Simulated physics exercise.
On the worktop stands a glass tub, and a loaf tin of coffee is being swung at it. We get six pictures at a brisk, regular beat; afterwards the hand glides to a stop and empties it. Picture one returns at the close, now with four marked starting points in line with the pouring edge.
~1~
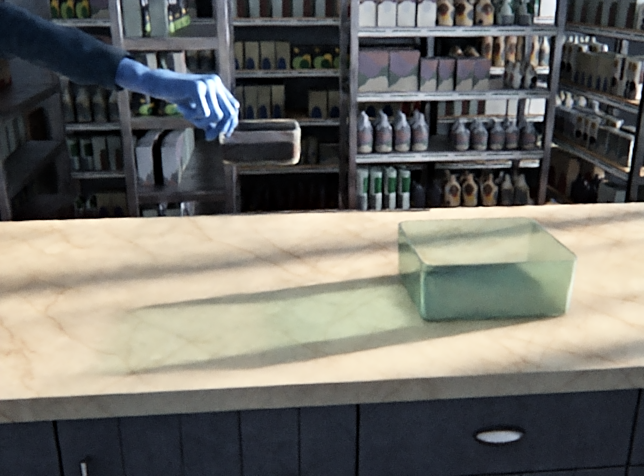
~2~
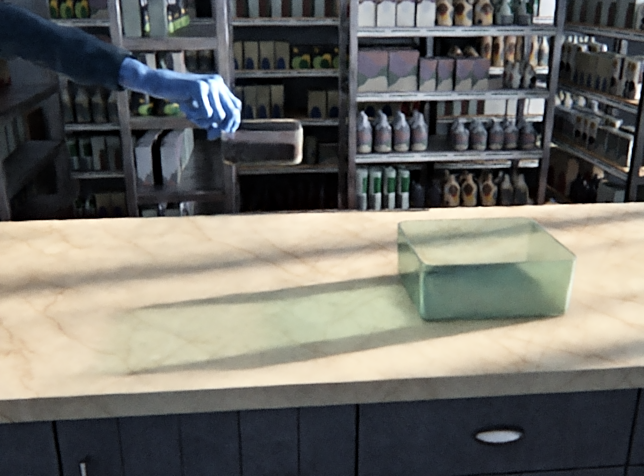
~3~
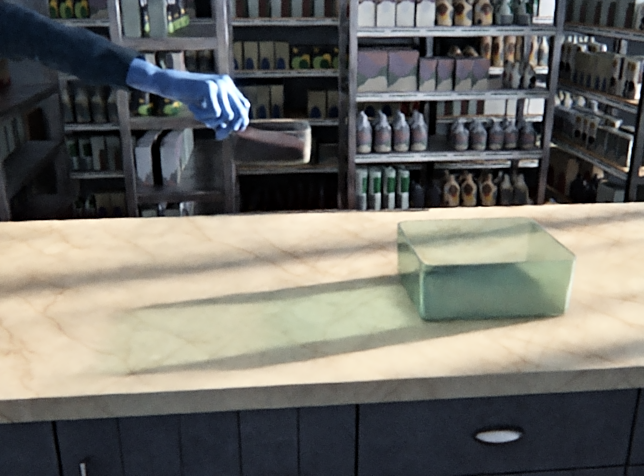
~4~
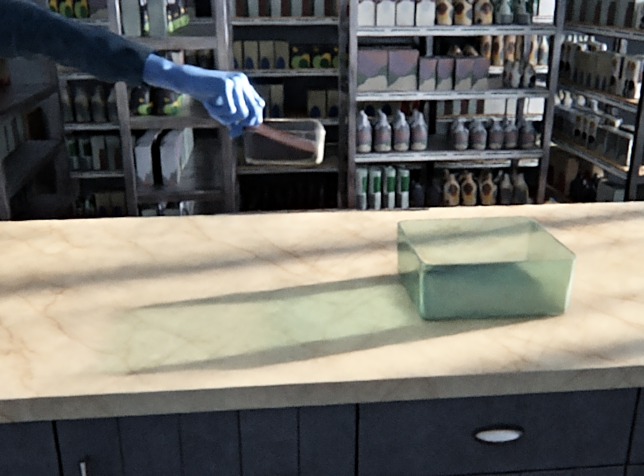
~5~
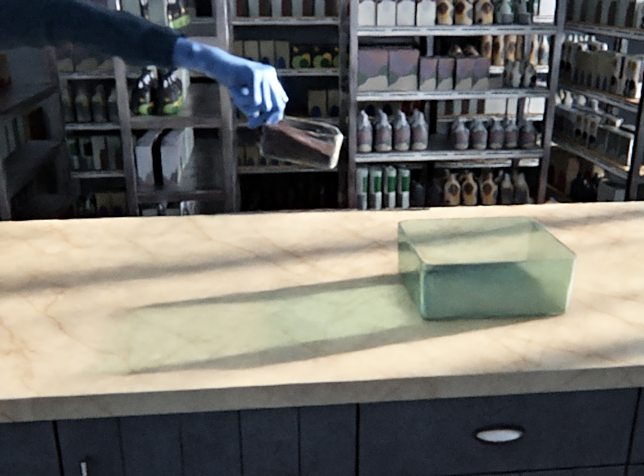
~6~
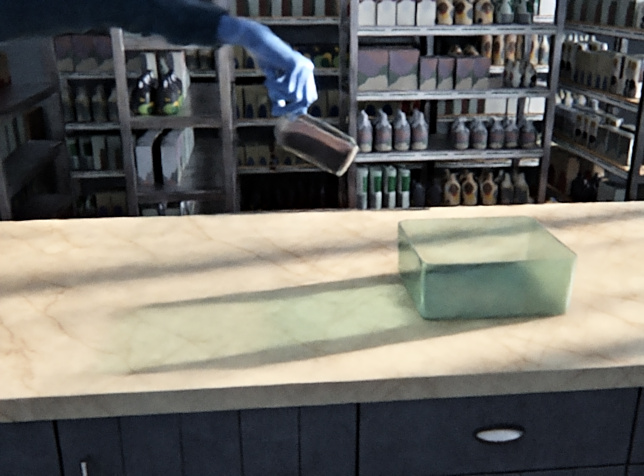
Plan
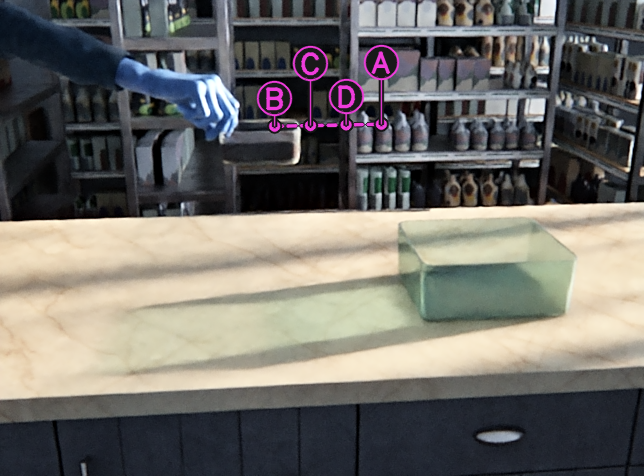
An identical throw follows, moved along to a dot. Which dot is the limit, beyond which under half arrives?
Spot B.
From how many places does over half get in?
All of them.
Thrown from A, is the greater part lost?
No, that is safe.
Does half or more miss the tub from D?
No, that is safe.
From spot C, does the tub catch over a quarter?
Yes, clearly.
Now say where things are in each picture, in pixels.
Upright, lip at (296, 125); tub from (420, 319) to (567, 313); nothing has left yet.
Upright, lip at (299, 125); nothing has left yet.
Upright, lip at (307, 125); nothing has left yet.
Upright, lip at (320, 125); coffee is over the rim, down to (241, 126).
Tipped about 12°, lip at (338, 132); coffee is over the rim, down to (258, 140).
Tipped about 29°, lip at (354, 143); coffee is over the rim, down to (275, 168).
On the marked copy, A at (381, 124); B at (274, 126); C at (310, 125); D at (346, 124).
With A, about 87 % lands in the tub, 4 % falls short and 9 % goes beside or beyond.
With B, about 71 % lands in the tub, 24 % falls short and 5 % goes beside or beyond.
With C, about 79 % lands in the tub, 12 % falls short and 9 % goes beside or beyond.
With D, about 78 % lands in the tub, 8 % falls short and 15 % goes beside or beyond.
